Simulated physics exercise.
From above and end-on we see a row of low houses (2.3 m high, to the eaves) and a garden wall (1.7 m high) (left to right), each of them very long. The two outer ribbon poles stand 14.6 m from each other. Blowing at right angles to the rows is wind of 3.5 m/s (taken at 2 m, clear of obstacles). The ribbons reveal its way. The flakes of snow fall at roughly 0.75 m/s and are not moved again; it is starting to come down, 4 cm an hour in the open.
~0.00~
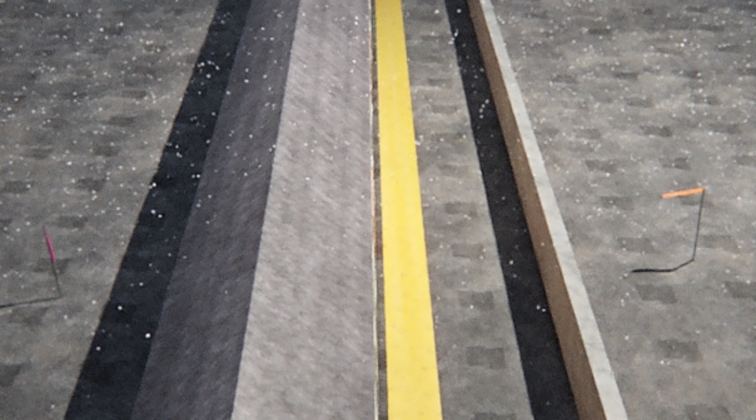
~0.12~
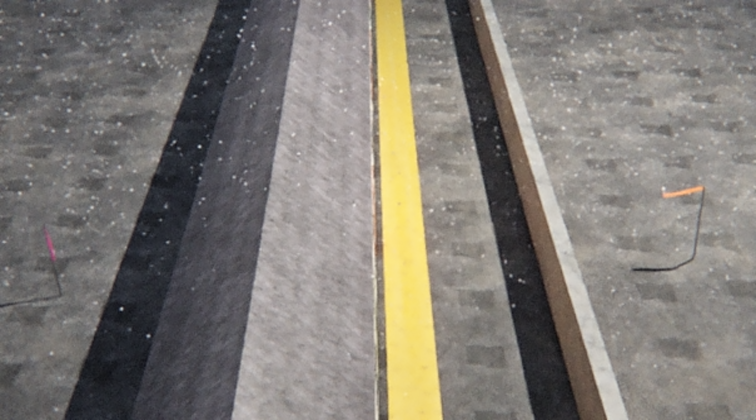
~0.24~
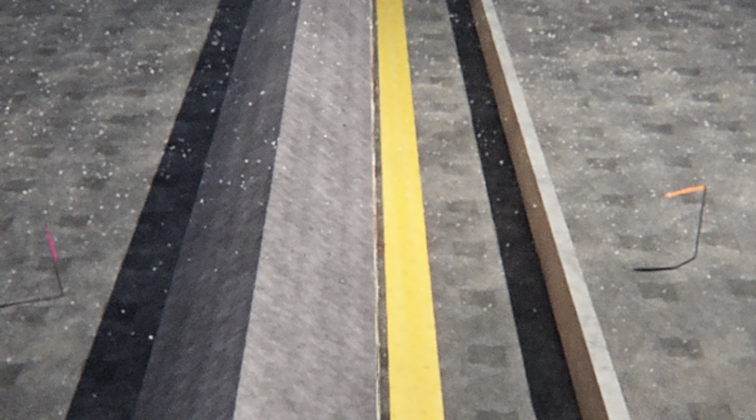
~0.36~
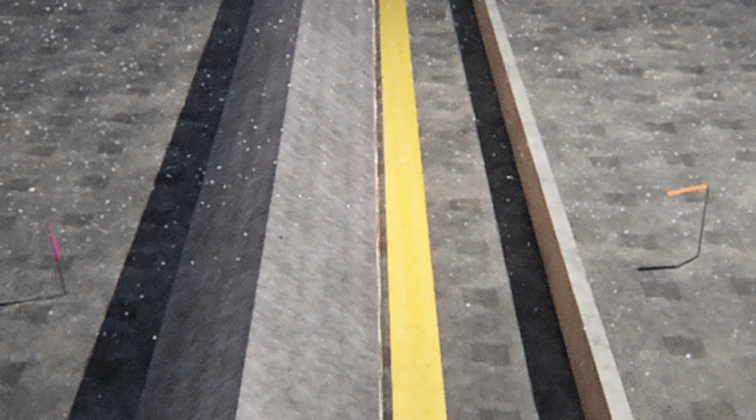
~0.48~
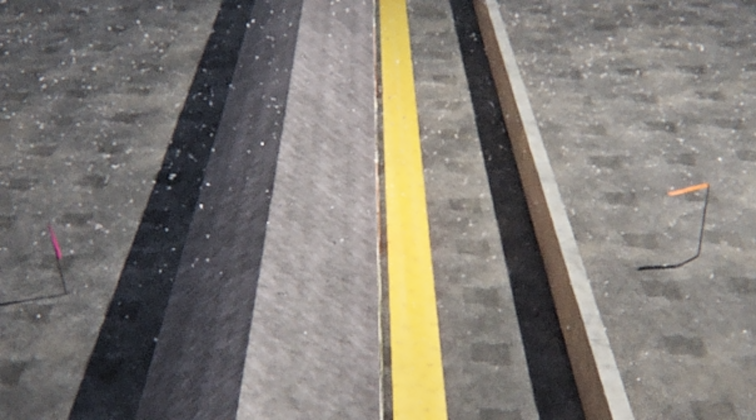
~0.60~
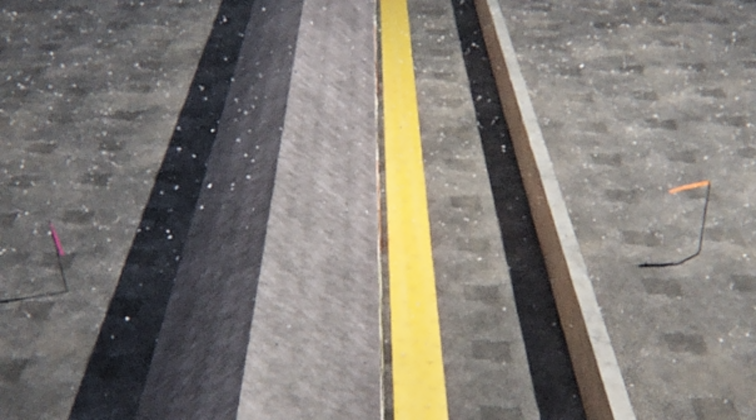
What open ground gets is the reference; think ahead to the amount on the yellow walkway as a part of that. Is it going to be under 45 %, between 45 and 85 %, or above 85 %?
Above 85 %.
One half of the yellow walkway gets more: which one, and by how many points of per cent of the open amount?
I'd go with the left-hand part, ahead by near 25 points.
10 minutes on, 7 mm on the yellow walkway, 7 mm in the open.
30 minutes on, 20 mm on the yellow walkway, 20 mm in the open.
60 minutes on, 40 mm on the yellow walkway, 40 mm in the open, so the yellow walkway has 99 % of the open amount; the left half of it has 112 %, the right half 86 %.
